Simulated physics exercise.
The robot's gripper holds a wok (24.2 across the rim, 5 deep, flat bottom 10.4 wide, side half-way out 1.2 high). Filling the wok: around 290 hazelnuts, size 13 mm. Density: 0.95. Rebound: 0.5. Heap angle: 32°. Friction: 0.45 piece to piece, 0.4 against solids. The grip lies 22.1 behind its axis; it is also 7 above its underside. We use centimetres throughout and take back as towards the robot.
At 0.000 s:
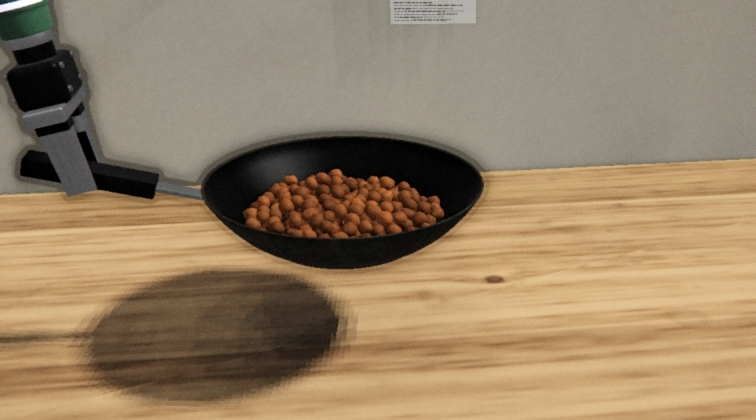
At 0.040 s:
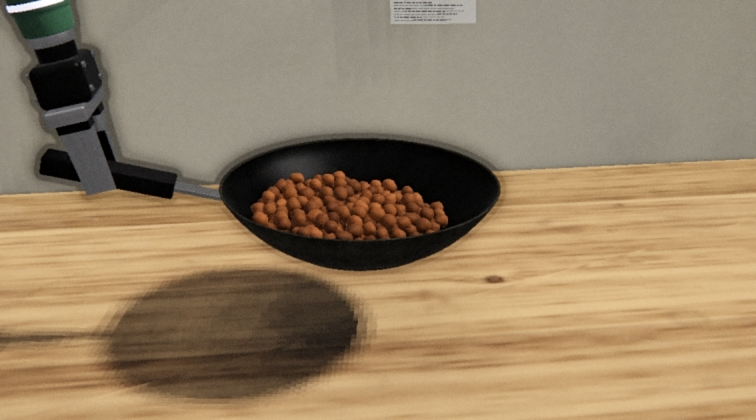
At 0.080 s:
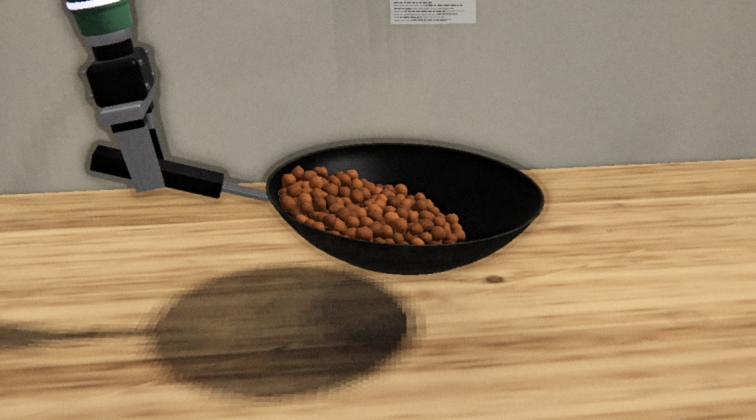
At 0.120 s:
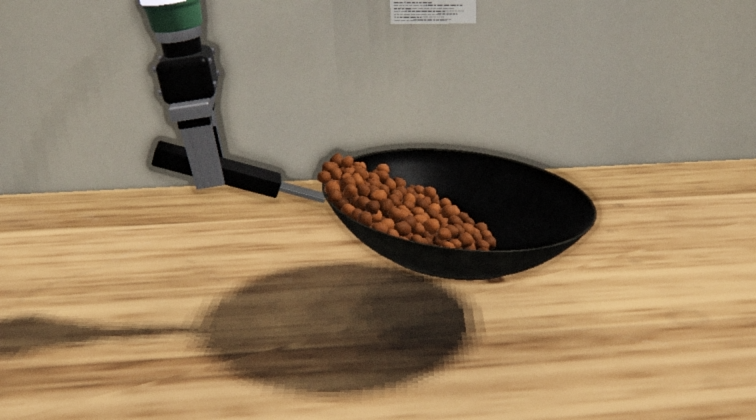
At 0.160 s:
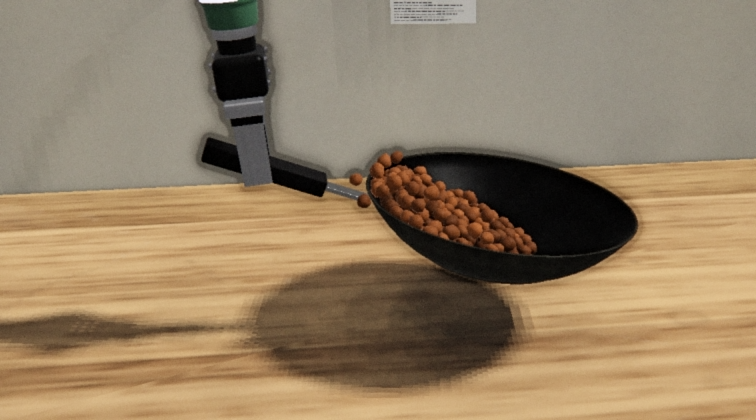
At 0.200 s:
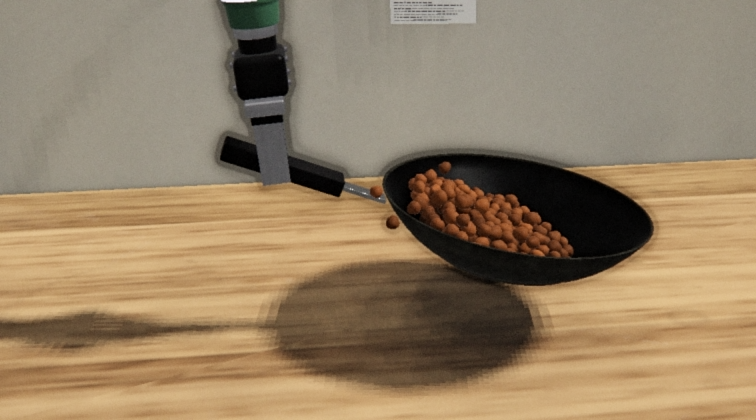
At the start, a robot gripper holds a black wok of round brown hazelnuts level above a wooden surface. The gripper moves the wok right and tilts it right side down, while the nuts heap against the left side. A couple hop out near the handle, and the heap shifts back rightward.
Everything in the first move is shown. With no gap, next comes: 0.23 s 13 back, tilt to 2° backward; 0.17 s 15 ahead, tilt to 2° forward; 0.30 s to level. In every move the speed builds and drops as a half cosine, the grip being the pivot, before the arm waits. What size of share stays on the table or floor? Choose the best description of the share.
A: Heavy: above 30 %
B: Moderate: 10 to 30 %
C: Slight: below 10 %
Moderate: 10 to 30 % (B).
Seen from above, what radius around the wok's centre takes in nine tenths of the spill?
Seen from above, roughly 65 cm.
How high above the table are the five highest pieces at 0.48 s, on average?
Somewhere around 20 centimetres high.
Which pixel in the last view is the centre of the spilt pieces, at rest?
In the last view, it's around (579, 307).
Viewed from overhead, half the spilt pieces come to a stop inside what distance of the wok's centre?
Some 16 cm.
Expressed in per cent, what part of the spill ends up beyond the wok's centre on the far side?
About 60 %.
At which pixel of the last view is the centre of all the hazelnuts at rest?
(563, 207).
By 0.48 s, tilted 1° backward, highest piece 21 above the table; 241 in the wok, 2 on the table or floor, 47 in flight or on a rim.
By 0.76 s, level, highest piece 18 above the table; 242 in the wok, 37 on the table or floor, 11 in flight or on a rim.
By 1.10 s, level, highest piece 14 above the table; 242 in the wok, 48 on the table or floor.
By 2.15 s, level, highest piece 14 above the table; 242 in the wok, 48 on the table or floor.
Final count, 242 in the wok, 48 on the table or floor. That is 17 % on the table or floor.
